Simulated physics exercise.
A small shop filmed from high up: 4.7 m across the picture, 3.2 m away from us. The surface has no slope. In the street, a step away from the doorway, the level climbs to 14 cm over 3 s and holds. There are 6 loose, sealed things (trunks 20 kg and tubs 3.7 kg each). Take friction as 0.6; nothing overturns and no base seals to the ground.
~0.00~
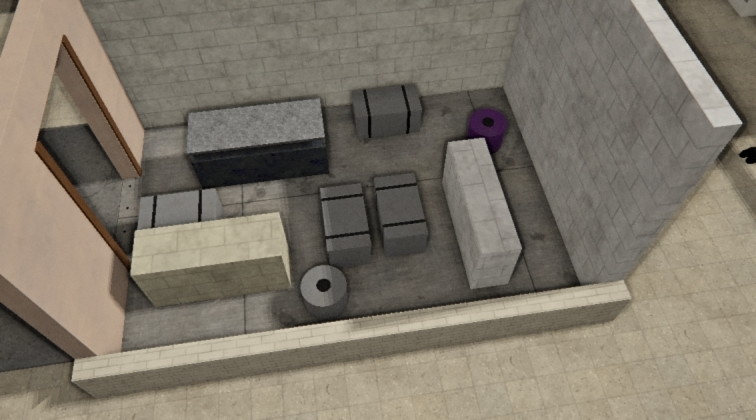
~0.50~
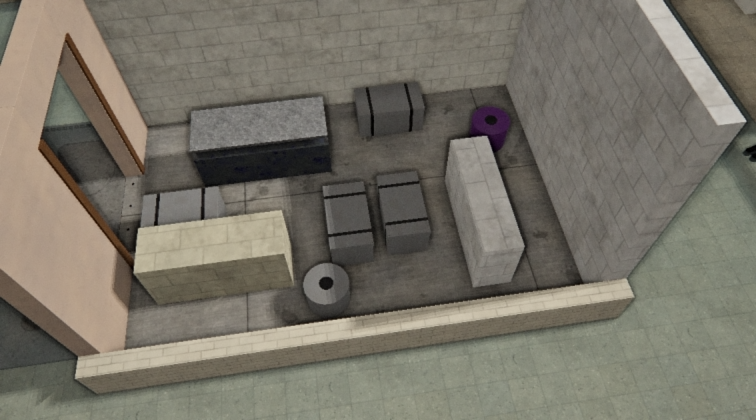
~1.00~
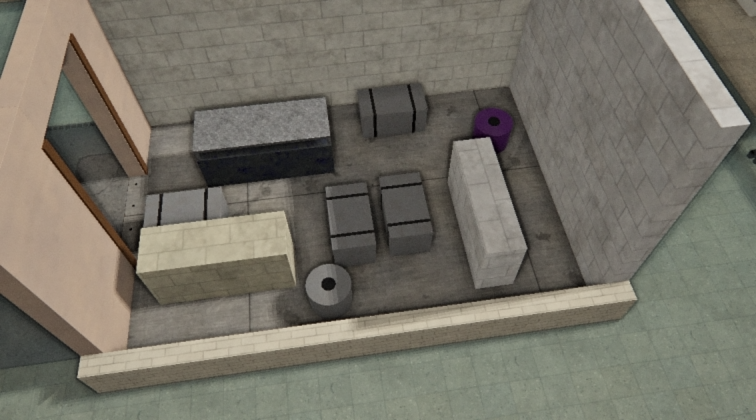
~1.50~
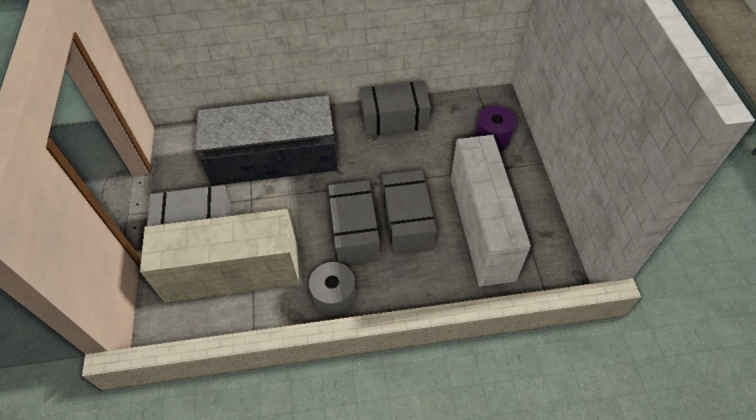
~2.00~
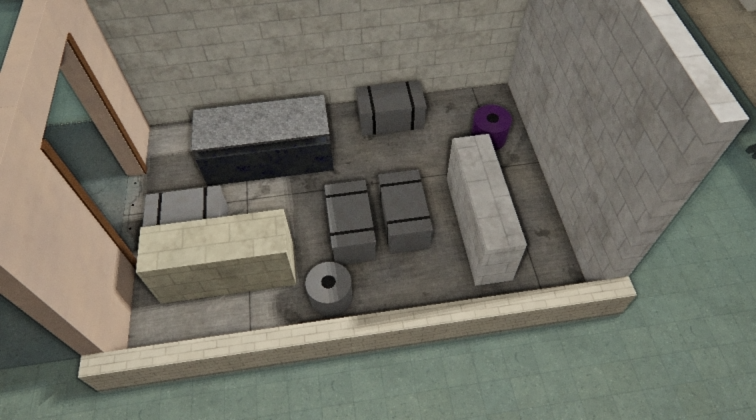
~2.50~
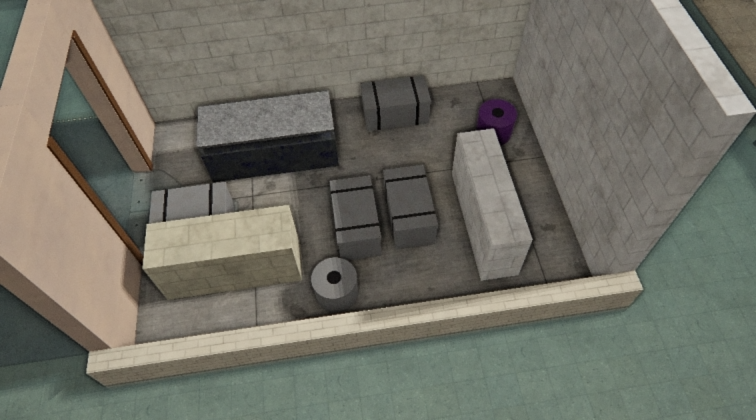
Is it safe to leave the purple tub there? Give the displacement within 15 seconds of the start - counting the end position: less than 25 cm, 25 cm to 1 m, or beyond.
The purple tub slides a little.
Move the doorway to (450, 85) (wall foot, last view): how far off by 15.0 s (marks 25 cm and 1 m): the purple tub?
Then the purple tub gets carried off.
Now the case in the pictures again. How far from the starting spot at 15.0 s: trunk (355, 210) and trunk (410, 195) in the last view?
In turn: 50 cm, 40 cm.
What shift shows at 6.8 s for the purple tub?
Roughly 5 cm by then.
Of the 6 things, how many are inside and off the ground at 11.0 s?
I count 3.
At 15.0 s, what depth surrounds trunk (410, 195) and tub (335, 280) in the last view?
Roughly 9 and 9 cm.
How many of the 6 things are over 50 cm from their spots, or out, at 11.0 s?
I count 2.
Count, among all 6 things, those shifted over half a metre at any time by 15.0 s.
I count 4.
After 3.5 s the purple tub is near (498, 113), 0.0 m from its start, aground; 0 afloat.
After 6.8 s the purple tub is near (500, 111), 0.0 m from its start, aground; 1 afloat.
After 11.0 s the purple tub is near (506, 86), 0.4 m from its start, afloat; 3 afloat.
After 15.0 s the purple tub is near (470, 95), 0.4 m from its start, afloat; 6 afloat.
